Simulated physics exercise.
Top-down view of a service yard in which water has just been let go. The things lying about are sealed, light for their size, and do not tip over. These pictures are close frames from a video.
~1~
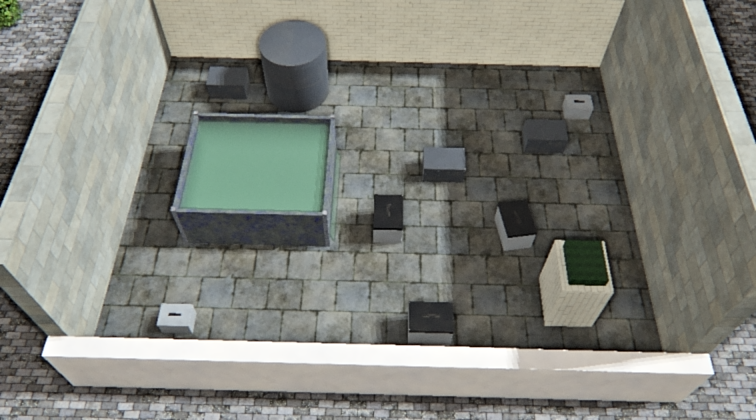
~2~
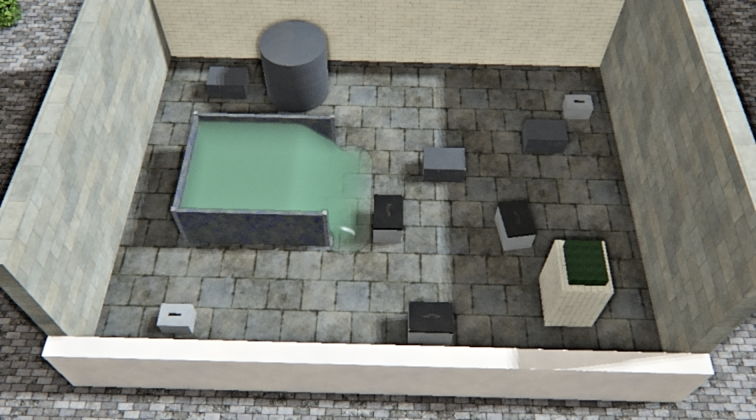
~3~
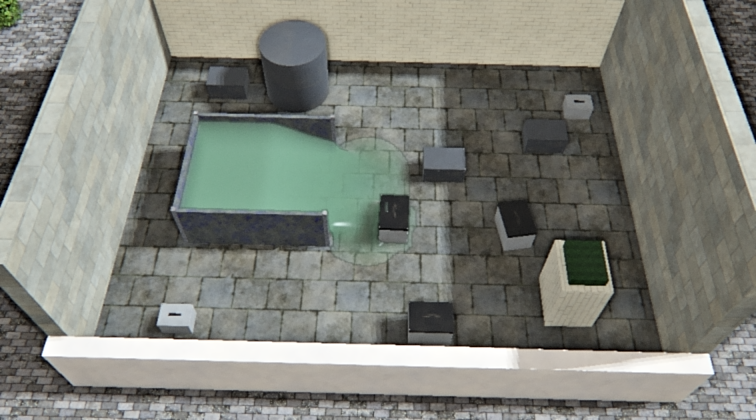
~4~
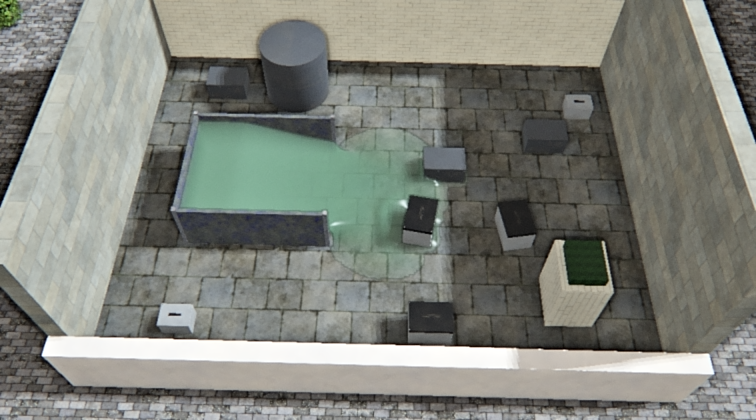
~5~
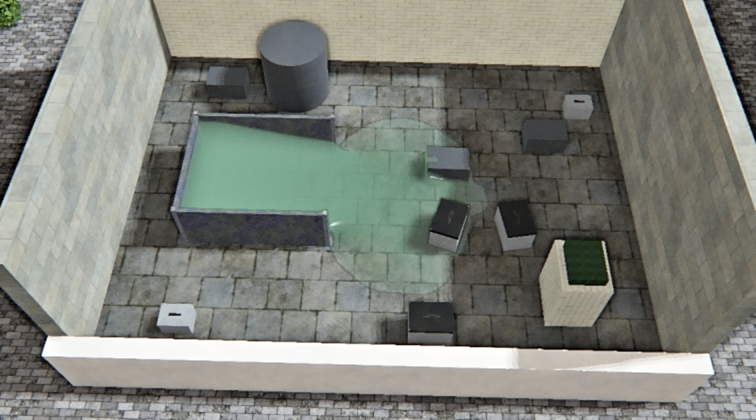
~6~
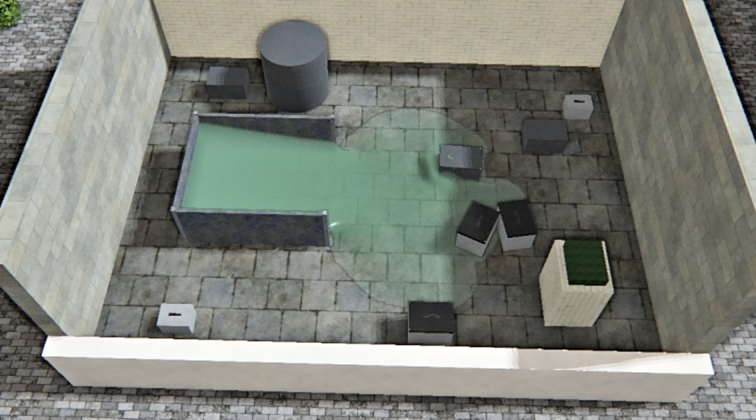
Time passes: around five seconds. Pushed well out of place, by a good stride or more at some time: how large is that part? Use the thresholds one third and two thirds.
I'd put it at two thirds or higher.
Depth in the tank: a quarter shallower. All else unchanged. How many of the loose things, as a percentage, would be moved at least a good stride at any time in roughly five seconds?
Around 60 in a hundred.
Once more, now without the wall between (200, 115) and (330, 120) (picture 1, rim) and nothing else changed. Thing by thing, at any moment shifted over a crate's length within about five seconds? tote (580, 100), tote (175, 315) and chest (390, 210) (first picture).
Taking them in order, displaced that much, displaced that much, less than that.
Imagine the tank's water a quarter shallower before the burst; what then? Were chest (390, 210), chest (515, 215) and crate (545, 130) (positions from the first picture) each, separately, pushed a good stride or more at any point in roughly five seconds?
Answers, in the order asked: Went past the threshold, went past the threshold, stayed within the threshold.
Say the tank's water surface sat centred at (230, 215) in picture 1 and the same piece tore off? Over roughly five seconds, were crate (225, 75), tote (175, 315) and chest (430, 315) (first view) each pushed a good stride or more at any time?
Not far, Not far, Far enough.
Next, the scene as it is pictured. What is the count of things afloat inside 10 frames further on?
It works out to 2.
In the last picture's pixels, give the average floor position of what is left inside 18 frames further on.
It comes out somewhere near (470, 197).
A moment on, 2 of 8 are well off their spots; 0 afloat.
Next, 4 of 8 are well off their spots; 2 afloat.
Later, 5 of 8 are well off their spots; 5 afloat.
In the end, 6 of 8 are well off their spots, and 6 have been at some point; 3 afloat.
